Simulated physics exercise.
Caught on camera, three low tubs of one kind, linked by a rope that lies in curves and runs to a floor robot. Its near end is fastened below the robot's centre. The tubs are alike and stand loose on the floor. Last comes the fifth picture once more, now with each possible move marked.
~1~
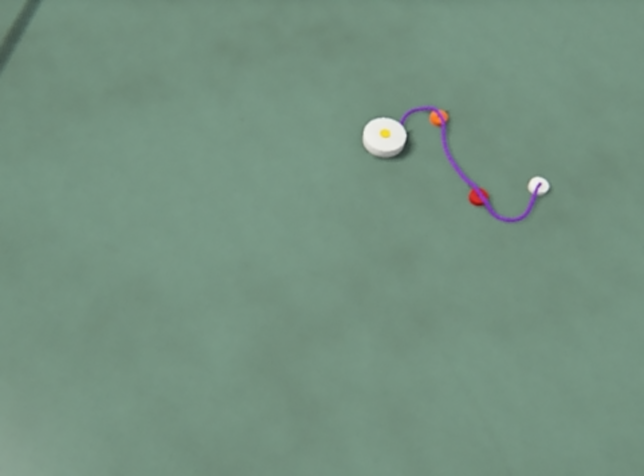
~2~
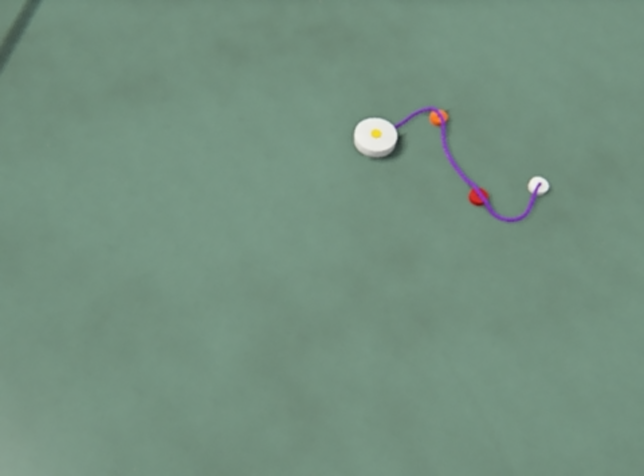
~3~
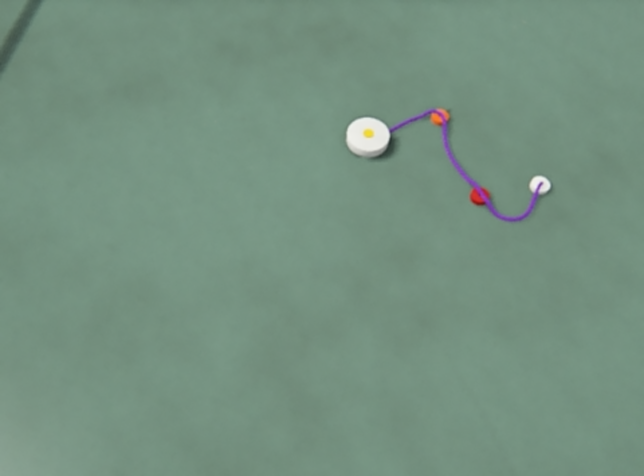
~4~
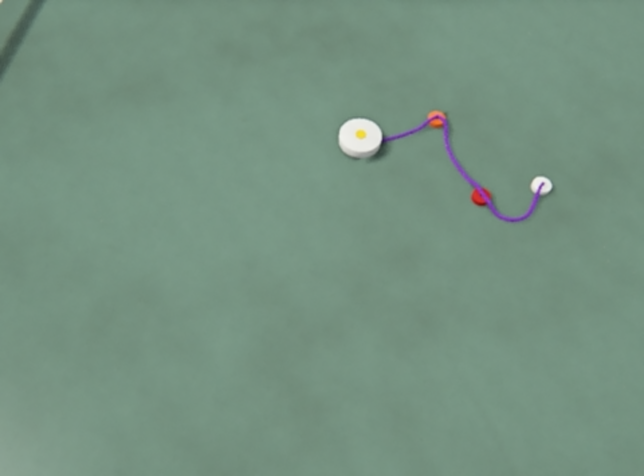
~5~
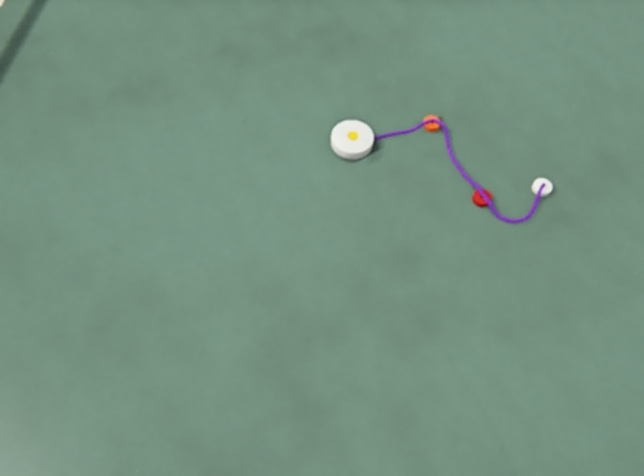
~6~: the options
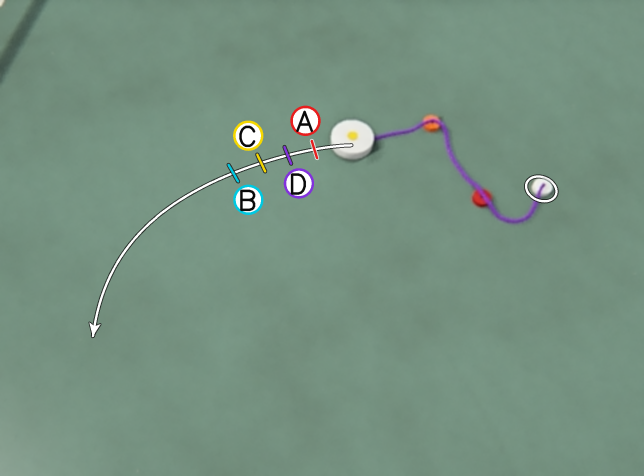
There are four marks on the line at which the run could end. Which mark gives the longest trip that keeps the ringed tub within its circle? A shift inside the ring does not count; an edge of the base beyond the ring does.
Mark C.
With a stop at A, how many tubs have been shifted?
By then, one.
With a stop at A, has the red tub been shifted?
By then, no.
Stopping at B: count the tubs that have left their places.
Three.
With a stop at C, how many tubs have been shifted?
By then, two.
On the copy, A at (314, 149); B at (233, 173); C at (261, 163); D at (288, 155); the ring at (541, 189); the route from (352, 145) via (193, 192) to (93, 336).
On C. First, robot (320, 144); white tub (542, 187); red tub (482, 197); orange tub (404, 134).
Then, robot (288, 151); white tub (542, 187); red tub (476, 195); orange tub (377, 156).
Finally, robot (261, 158); white tub (542, 187); red tub (456, 188); orange tub (351, 164); the ringed tub at the far end is still in its ring.
By contrast, A is safe but short; B drags the last tub to (527, 186); D is safe but short.
